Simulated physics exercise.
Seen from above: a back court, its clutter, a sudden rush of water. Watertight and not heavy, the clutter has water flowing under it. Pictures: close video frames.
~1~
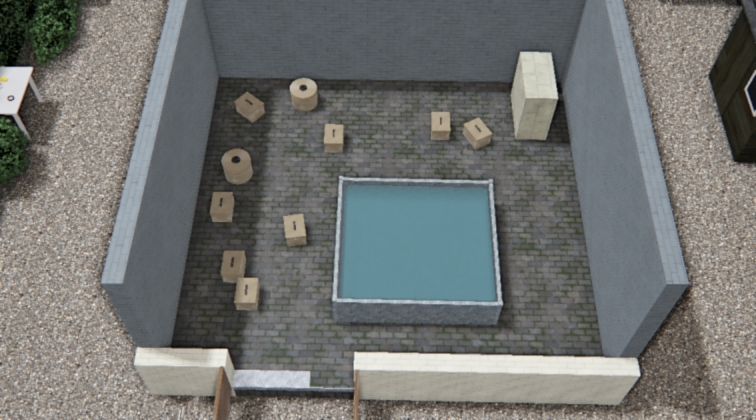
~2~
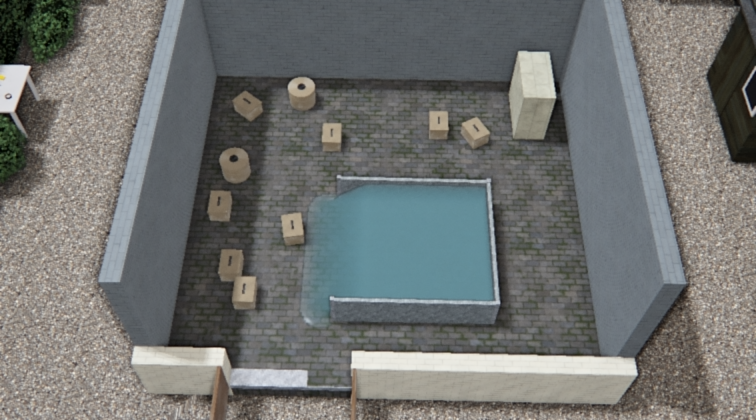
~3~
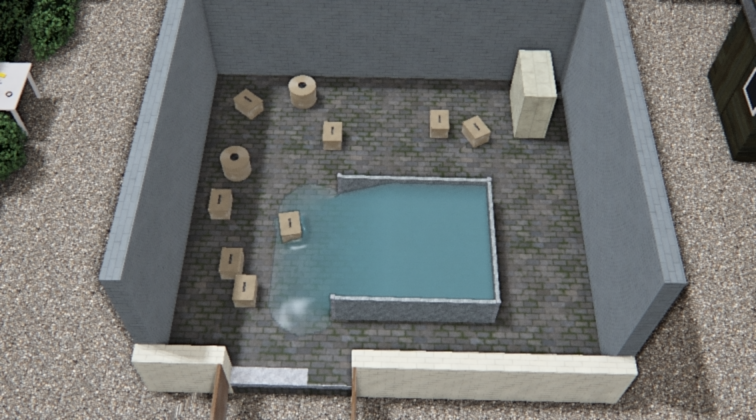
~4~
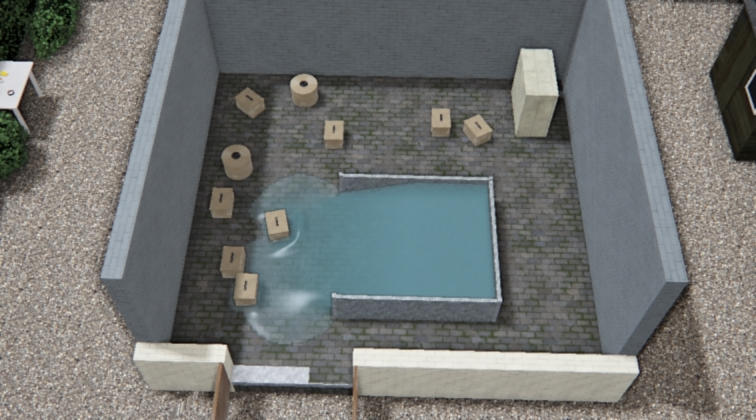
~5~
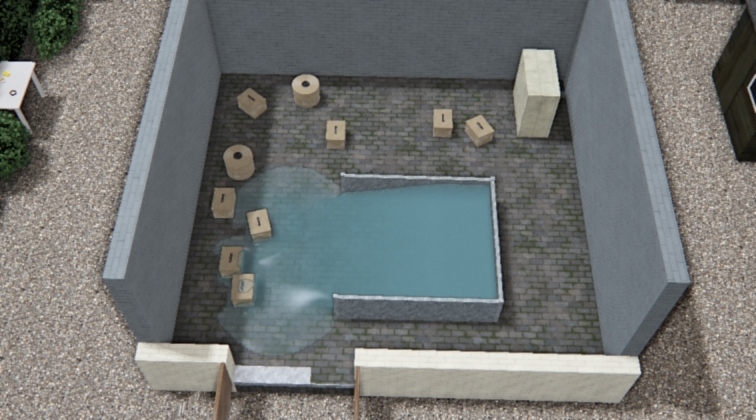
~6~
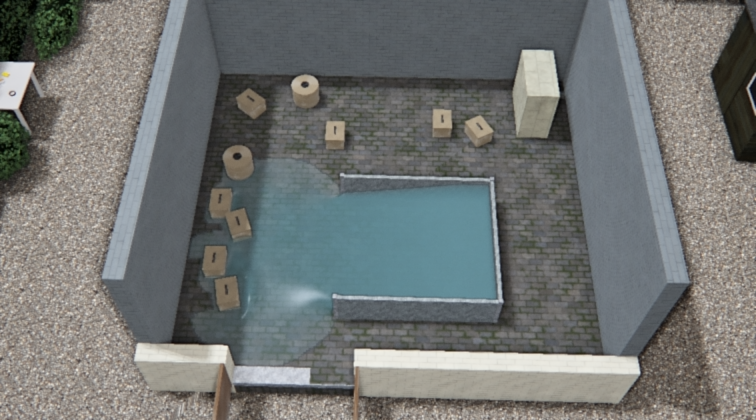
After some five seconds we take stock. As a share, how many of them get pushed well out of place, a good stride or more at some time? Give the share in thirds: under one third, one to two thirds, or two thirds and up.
It is a large majority of two thirds or higher.
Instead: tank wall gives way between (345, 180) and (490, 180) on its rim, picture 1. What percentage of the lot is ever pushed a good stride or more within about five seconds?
That should be close to 70 percent.
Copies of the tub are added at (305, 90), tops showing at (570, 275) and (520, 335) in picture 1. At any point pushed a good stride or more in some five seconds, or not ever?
Result, in sequence - short of that distance / short of that distance.
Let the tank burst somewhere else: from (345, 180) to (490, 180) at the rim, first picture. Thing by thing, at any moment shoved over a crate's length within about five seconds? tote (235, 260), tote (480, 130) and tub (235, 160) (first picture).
Result per item - short of that distance / displaced that far / displaced that far.
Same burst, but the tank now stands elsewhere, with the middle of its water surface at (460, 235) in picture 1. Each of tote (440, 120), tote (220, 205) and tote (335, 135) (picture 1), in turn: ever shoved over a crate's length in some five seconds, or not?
Not far, Far enough, Not far.
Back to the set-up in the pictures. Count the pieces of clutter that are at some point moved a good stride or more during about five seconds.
By my count, 7.
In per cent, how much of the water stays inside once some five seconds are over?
About 88 percent.
A moment on, 3 of 10 are well off their spots; 1 afloat.
Next, 5 of 10 are well off their spots; 5 afloat.
Later, 7 of 10 are well off their spots; 4 afloat.
In the end, 7 of 10 are well off their spots, and 7 have been at some point; 2 afloat.
